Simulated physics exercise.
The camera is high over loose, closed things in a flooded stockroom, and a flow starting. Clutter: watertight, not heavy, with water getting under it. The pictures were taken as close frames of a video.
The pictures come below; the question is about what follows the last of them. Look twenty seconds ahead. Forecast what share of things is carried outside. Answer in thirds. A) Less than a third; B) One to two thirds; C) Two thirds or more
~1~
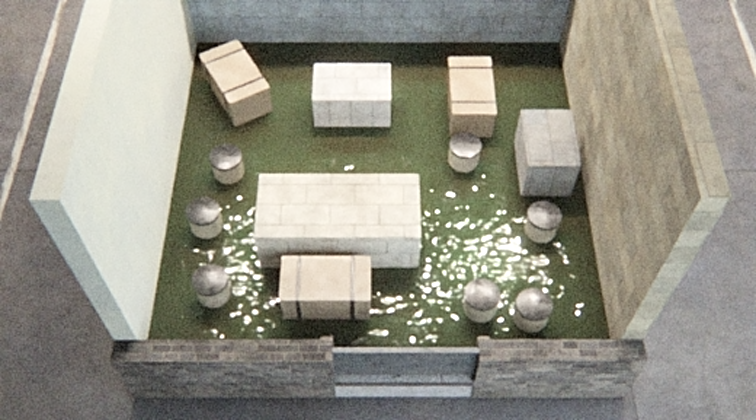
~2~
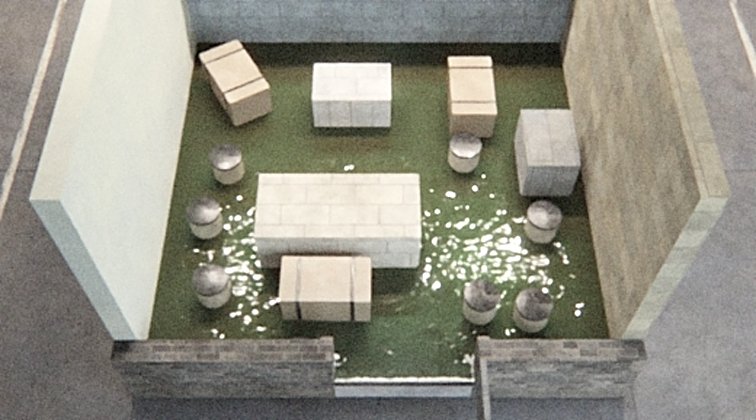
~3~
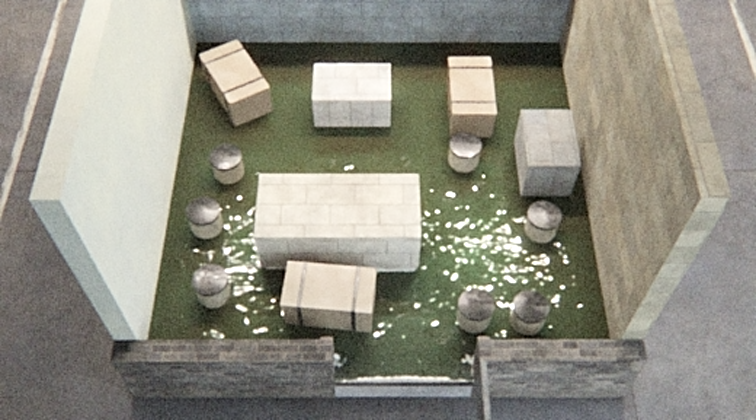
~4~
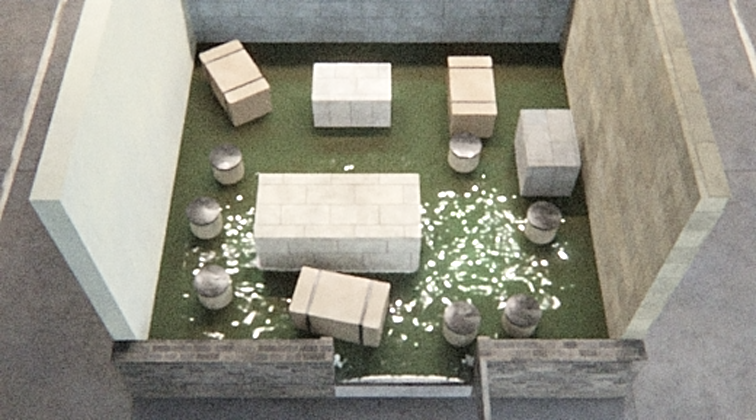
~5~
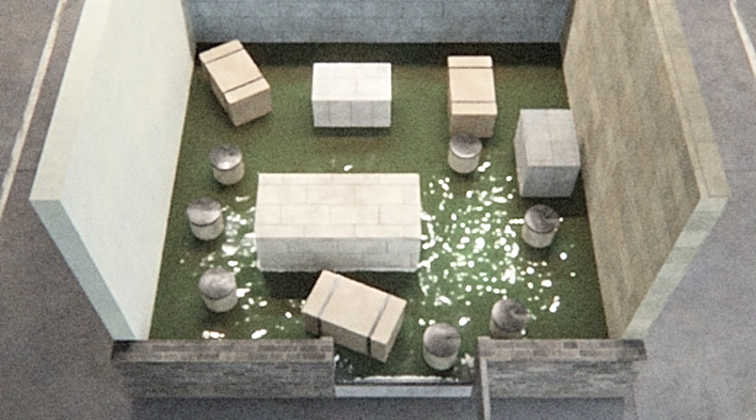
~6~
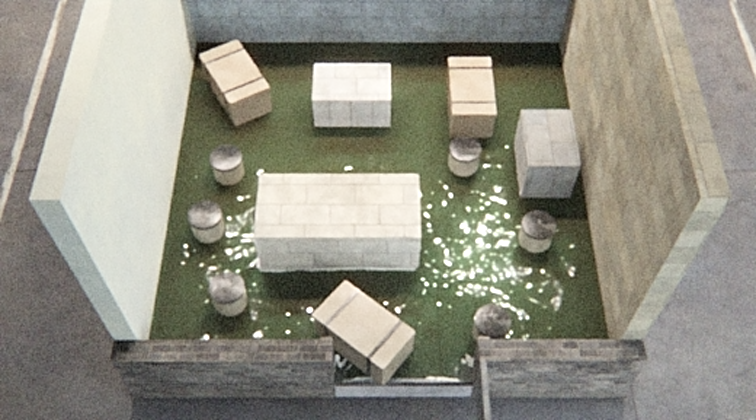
Two thirds or more (C).
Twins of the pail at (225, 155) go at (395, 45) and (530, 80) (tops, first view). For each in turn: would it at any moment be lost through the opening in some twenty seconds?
In the order listed: Held back, then held back.
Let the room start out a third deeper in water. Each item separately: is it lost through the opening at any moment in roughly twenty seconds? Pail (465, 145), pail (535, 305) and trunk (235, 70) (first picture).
As listed: Yes, yes, left behind.
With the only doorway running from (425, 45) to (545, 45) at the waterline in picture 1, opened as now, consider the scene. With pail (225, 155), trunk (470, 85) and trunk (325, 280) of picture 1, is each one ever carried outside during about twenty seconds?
Taking them in turn, the first is held back, the second is flushed away and the third is held back.
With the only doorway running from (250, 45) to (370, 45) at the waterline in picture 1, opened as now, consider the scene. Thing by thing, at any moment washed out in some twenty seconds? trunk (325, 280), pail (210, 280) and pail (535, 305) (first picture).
Taking them one after another, held back, then flushed away, then held back.
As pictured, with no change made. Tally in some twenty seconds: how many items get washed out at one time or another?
Count: 9.
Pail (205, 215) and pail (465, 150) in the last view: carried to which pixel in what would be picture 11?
They end up at about pixels (206, 267) and (484, 196).
A moment on, 3 of 10 are out; 7 afloat.
Next, 6 of 10 are out; 4 afloat.
Later, 9 of 10 are out; 1 afloat.
In the end, 9 of 10 are out; 1 afloat.
